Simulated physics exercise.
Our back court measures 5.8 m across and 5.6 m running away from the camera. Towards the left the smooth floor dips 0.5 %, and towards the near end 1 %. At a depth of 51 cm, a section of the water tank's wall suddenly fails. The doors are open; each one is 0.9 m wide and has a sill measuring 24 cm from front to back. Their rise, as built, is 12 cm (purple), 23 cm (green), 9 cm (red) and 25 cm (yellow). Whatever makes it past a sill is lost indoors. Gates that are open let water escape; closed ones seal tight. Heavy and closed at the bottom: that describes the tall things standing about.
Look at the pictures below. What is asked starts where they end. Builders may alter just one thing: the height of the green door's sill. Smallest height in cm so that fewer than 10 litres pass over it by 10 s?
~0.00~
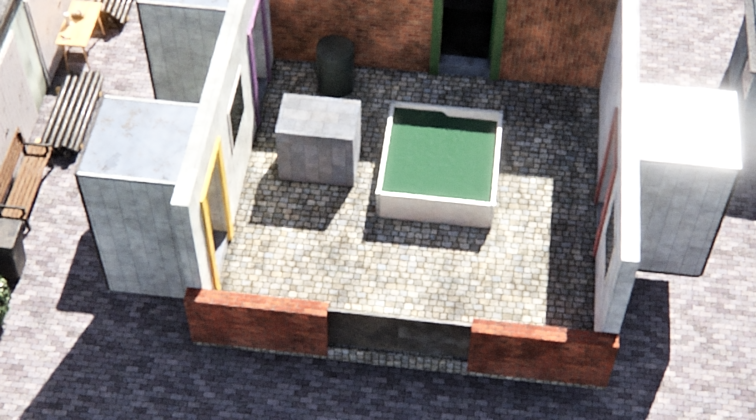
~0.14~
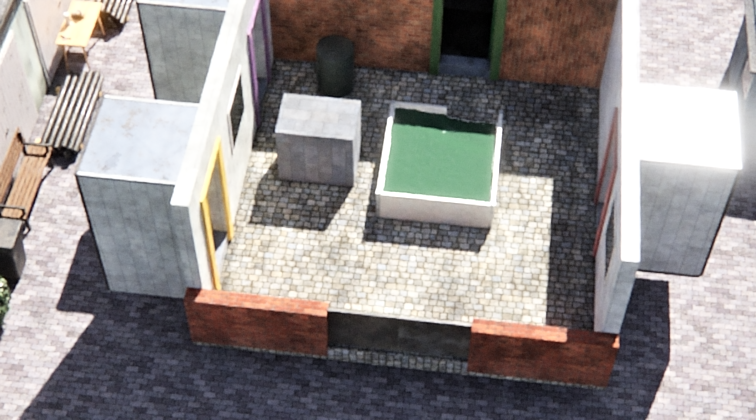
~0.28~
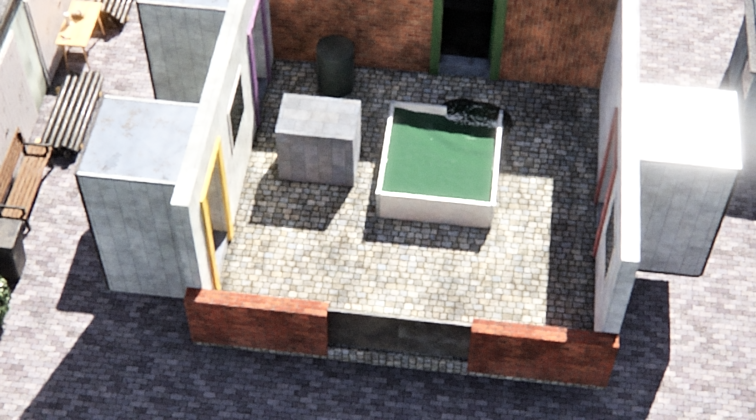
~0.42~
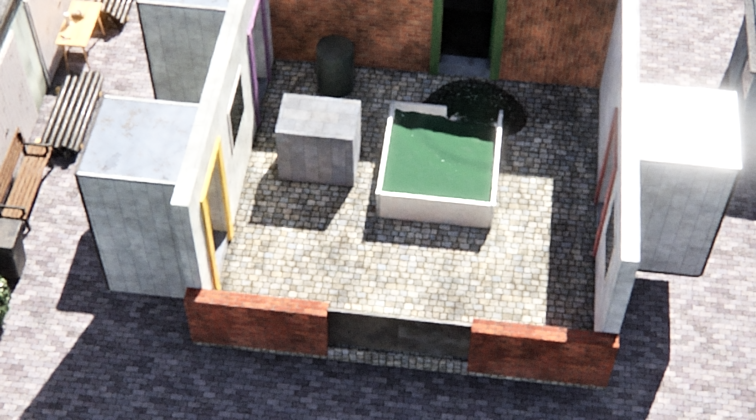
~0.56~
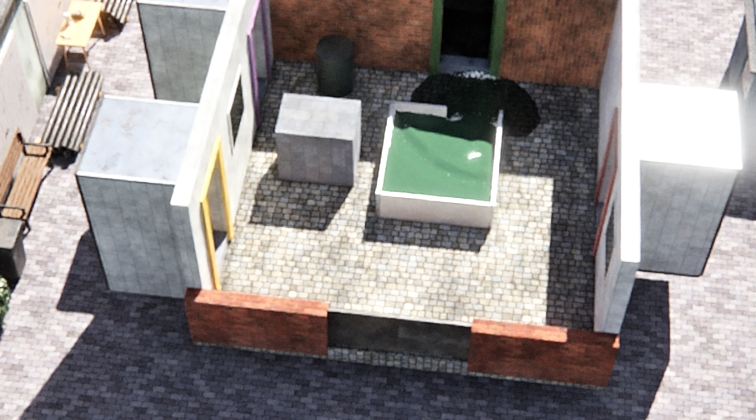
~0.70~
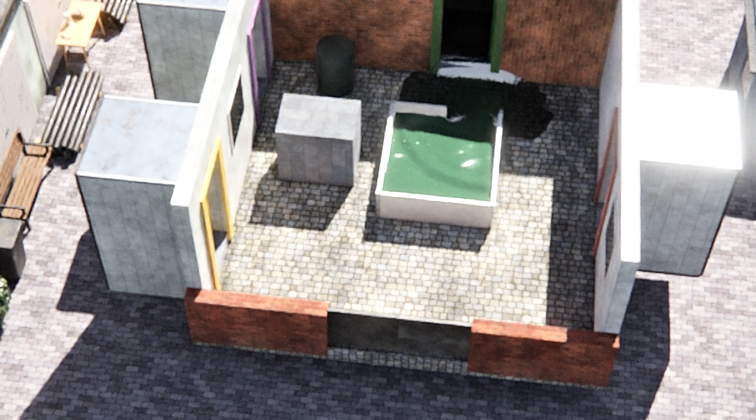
I would say 27 cm.
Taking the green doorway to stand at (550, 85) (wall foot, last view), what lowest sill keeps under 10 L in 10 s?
It needs roughly 16 cm.
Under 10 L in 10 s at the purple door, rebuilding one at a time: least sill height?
The purple door needs around 6.5 cm.
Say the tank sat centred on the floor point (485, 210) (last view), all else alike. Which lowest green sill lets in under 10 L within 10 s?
Then about 14.5 centimetres at the least.
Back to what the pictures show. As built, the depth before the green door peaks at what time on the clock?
Peak: Close to 1.8 s.
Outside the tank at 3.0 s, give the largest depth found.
Max depth: Around 25 cm.
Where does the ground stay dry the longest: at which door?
Last comes the yellow one.
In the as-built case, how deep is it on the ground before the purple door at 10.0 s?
The depth there is around 6.0 cm.
After 1.4 s water covers 15 % of the floor, deepest (32 cm) near (486, 78); 28 cm at the green door, 8 litres in over its 23 cm sill.
After 3.0 s water covers 35 % of the floor, deepest (25 cm) near (598, 88); 20 cm at the green door, 31 litres in over its 23 cm sill.
After 10.0 s water covers 95 % of the floor, deepest (12 cm) near (210, 321); 7 cm at the green door, 32 litres in over its 23 cm sill.
At the green door as built, the water arrived by 0.6 s and peaked near 29 cm at 1.8 s.
Run again over the same 10 s with other heights there, 39 litres in over 22 cm, 2 litres over 29.5 cm. The limit of 10 litres is kept from about 27 cm up.
